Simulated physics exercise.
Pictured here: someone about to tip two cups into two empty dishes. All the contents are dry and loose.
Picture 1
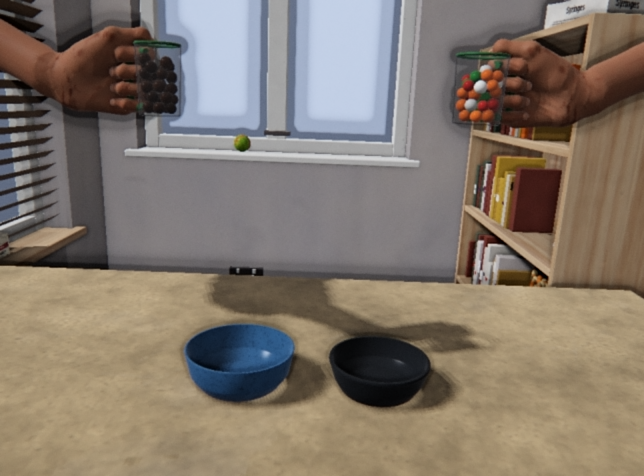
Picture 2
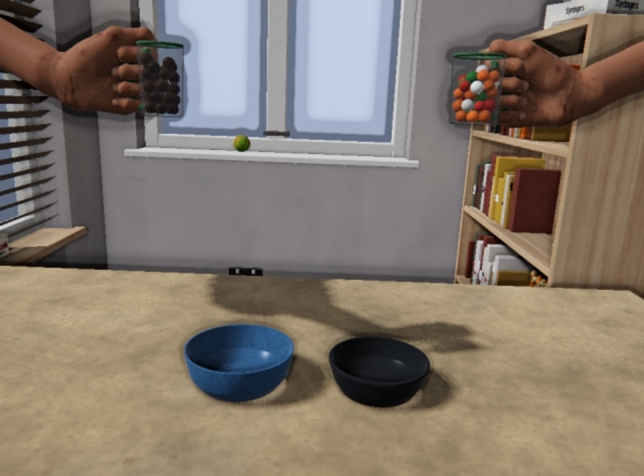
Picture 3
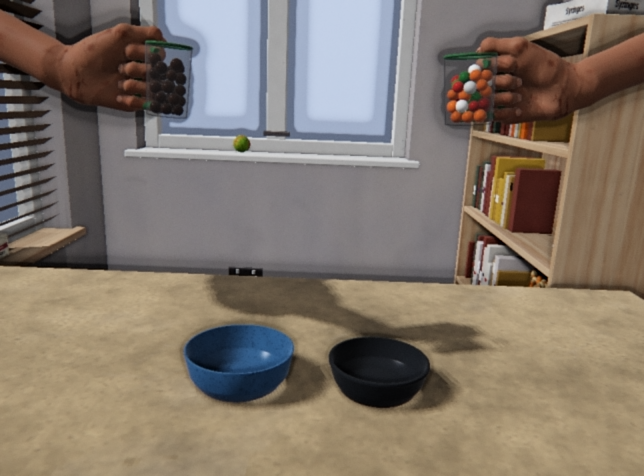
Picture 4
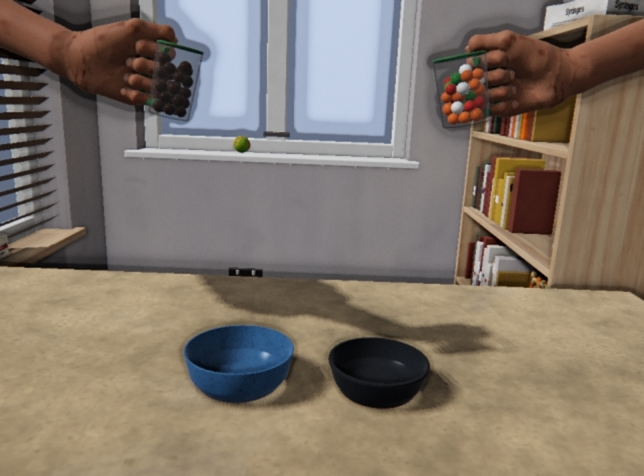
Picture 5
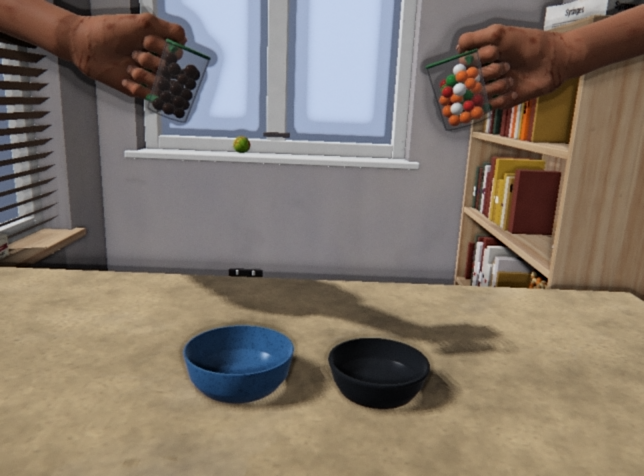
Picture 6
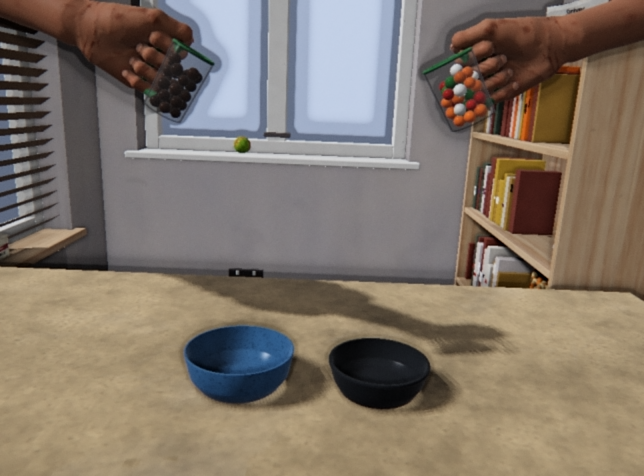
The clip shows two hands holding clear cups, dark balls on the left and multicolored balls on the right, above a blue bowl and a black bowl; the hands shift slightly inward, then gradually tilt the cups toward each other.
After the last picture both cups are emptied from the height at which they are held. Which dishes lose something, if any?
Well, the left one has a few land outside and the right one has a few land outside.
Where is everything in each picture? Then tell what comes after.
In the first frame, left dish at (231, 377), empty; left cup at (159, 80), holding chocolate balls, high above its dish; right dish at (384, 387), empty; right cup at (479, 90), holding round plastic beads, high above its dish.
In the second frame, left cup at (162, 81), upright; right cup at (476, 90), upright.
In the third frame, left cup at (168, 81), tipped 4°; right cup at (469, 91), tipped 4°.
In the fourth frame, left cup at (175, 82), tipped 12°; right cup at (463, 91), tipped 12°.
In the fifth frame, left cup at (178, 83), tipped 21°; right cup at (460, 91), tipped 21°.
In the sixth frame, left dish at (230, 379); left cup at (178, 83), tipped 29°; right dish at (384, 389); right cup at (460, 92), tipped 29°.
Then, 0.25 s past the last view, left, all still in the cup; right, all still in the cup.
Then, 0.56 s past the last view, left, all still in the cup; right, all still in the cup.
Then, 0.89 s past the last view, left, about two thirds still in the cup, about a third in the air; right, about two thirds still in the cup, about a third in the air.
Finally, left, most in the dish, about a quarter outside the dish; right, about two thirds in the dish, about a third outside the dish.
